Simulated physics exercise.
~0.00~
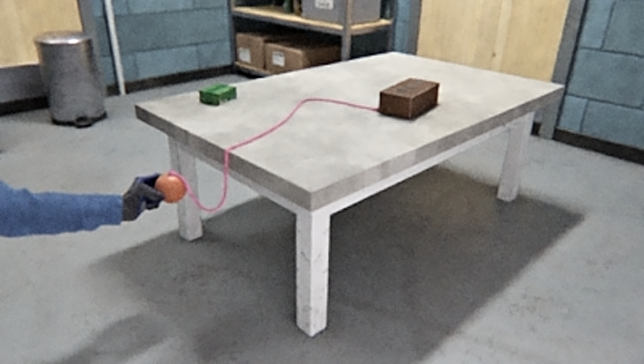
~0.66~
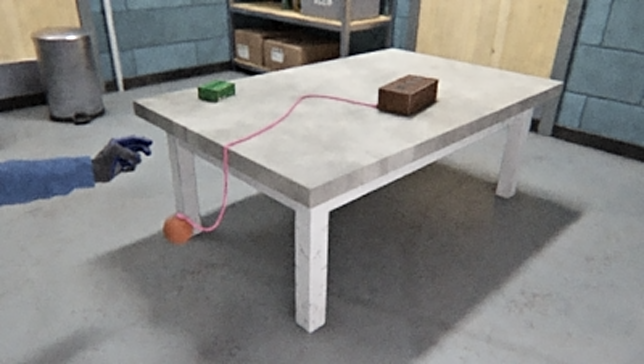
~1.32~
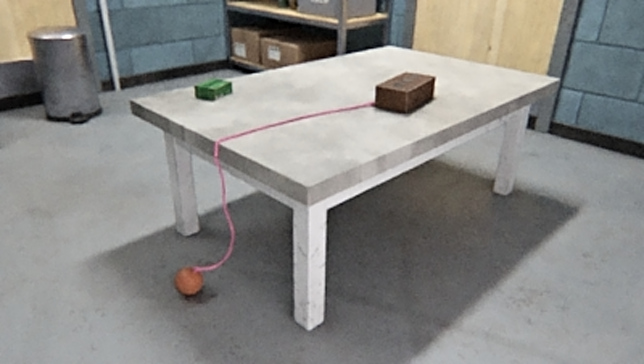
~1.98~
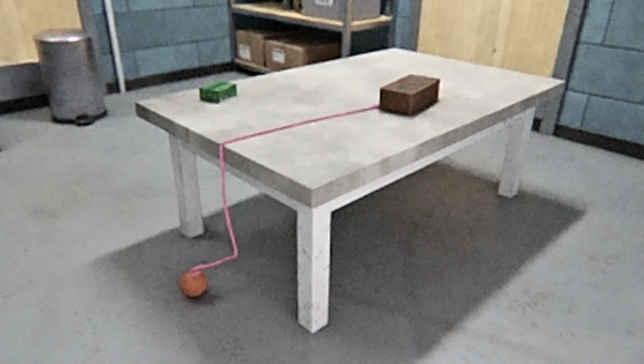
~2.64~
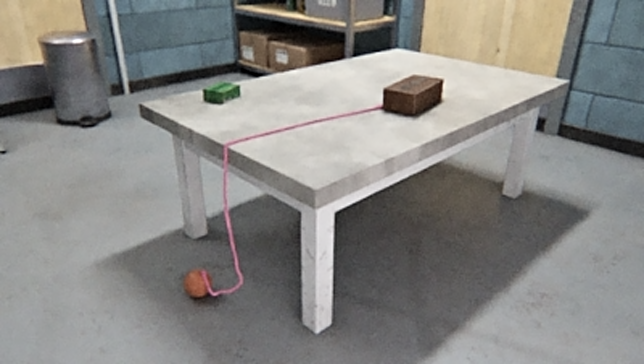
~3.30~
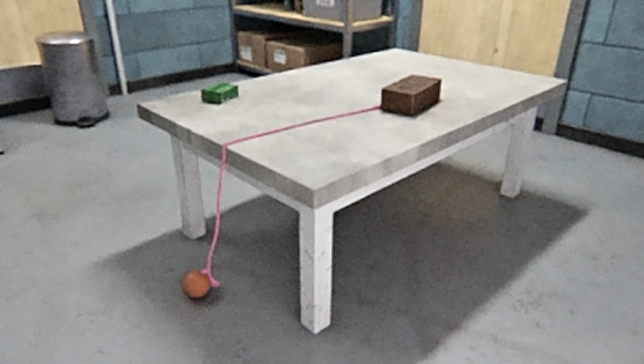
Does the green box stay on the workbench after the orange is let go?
Yes, the green box stays in its place on top of the workbench, while the orange drops all the way to the floor.
